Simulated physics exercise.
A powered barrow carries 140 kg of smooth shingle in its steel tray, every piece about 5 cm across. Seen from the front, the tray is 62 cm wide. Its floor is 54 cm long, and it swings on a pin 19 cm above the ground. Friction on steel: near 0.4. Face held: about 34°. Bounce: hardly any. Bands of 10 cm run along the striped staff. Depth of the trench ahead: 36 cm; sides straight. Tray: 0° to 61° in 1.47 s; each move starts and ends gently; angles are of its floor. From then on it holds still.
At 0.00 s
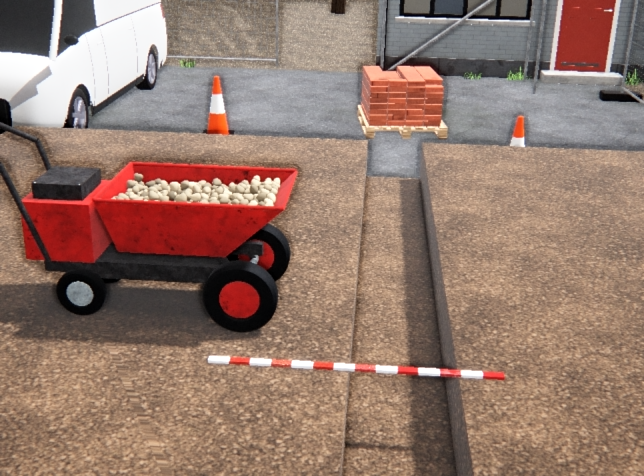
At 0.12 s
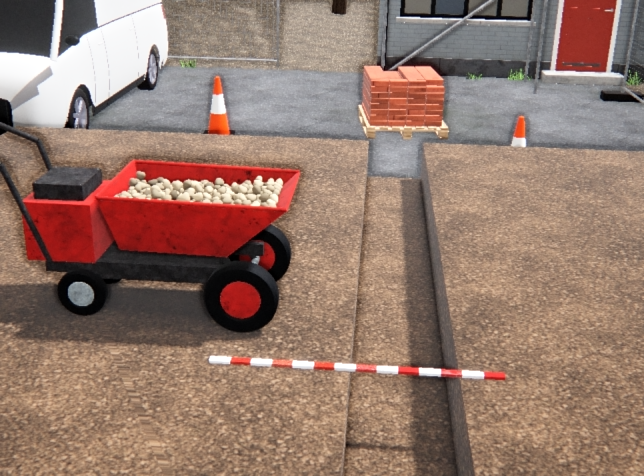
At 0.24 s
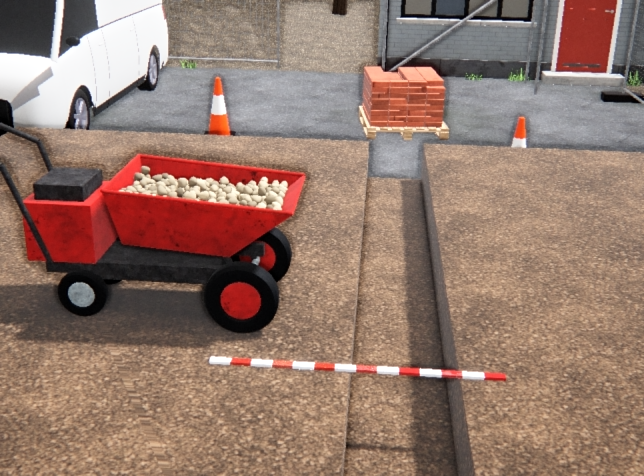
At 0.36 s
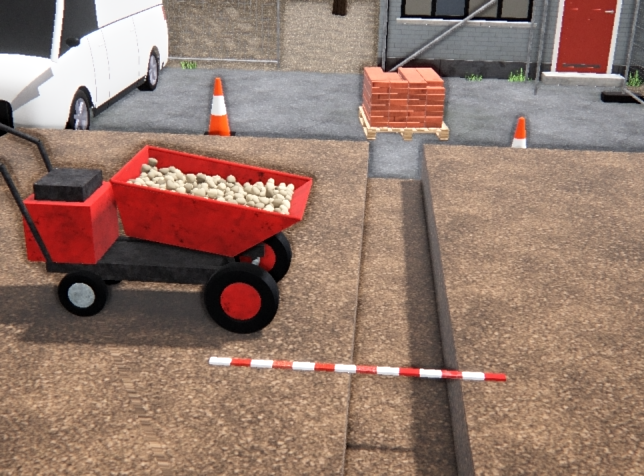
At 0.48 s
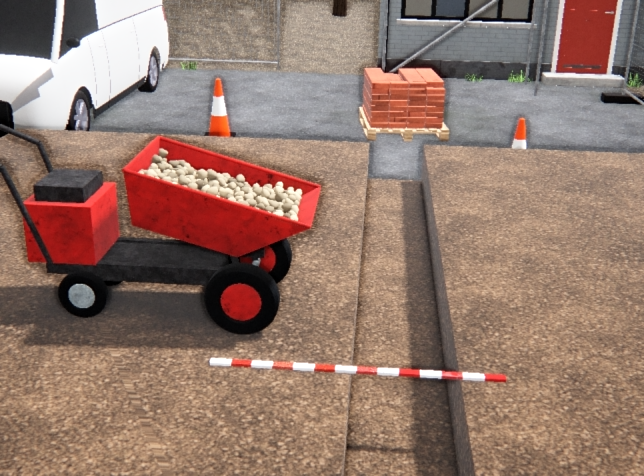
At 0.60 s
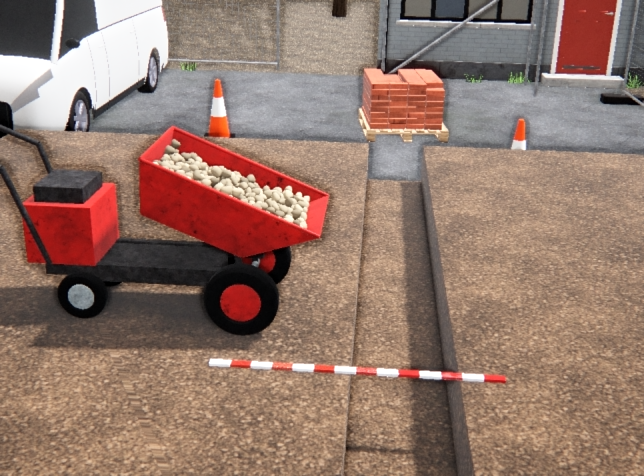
The clip shows a red barrow loaded with pale rounded stones standing beside a trench crossed by a red-and-white striped staff, as its tray slowly tilts, the left end rising and the stones shifting toward the lower right end.
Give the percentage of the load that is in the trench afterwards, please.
Near 100 per cent of the load.
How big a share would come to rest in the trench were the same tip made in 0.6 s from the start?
About 100%.
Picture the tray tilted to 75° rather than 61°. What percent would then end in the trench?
Expect roughly 100 per cent.
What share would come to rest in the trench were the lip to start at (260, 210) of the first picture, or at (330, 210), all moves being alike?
About 95 per cent first, then about 85 per cent.
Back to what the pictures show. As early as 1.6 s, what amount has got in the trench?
Roughly 40 percent of the load.
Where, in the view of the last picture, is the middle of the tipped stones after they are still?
Roughly at pixel (407, 364).
After 1.1 s the floor is at 51°; 100 % in the tray; the foremost stones are at (346, 253).
After 1.6 s the floor is at 61°; 58 % in the tray, 42 % in the trench; the foremost stones are at (441, 370).
After 1.9 s the floor is at 61°; 22 % in the tray, 78 % in the trench; the foremost stones are at (444, 376).
After 3.9 s the floor is at 61°; 0 % in the tray, 100 % in the trench; the foremost stones are at (444, 361).
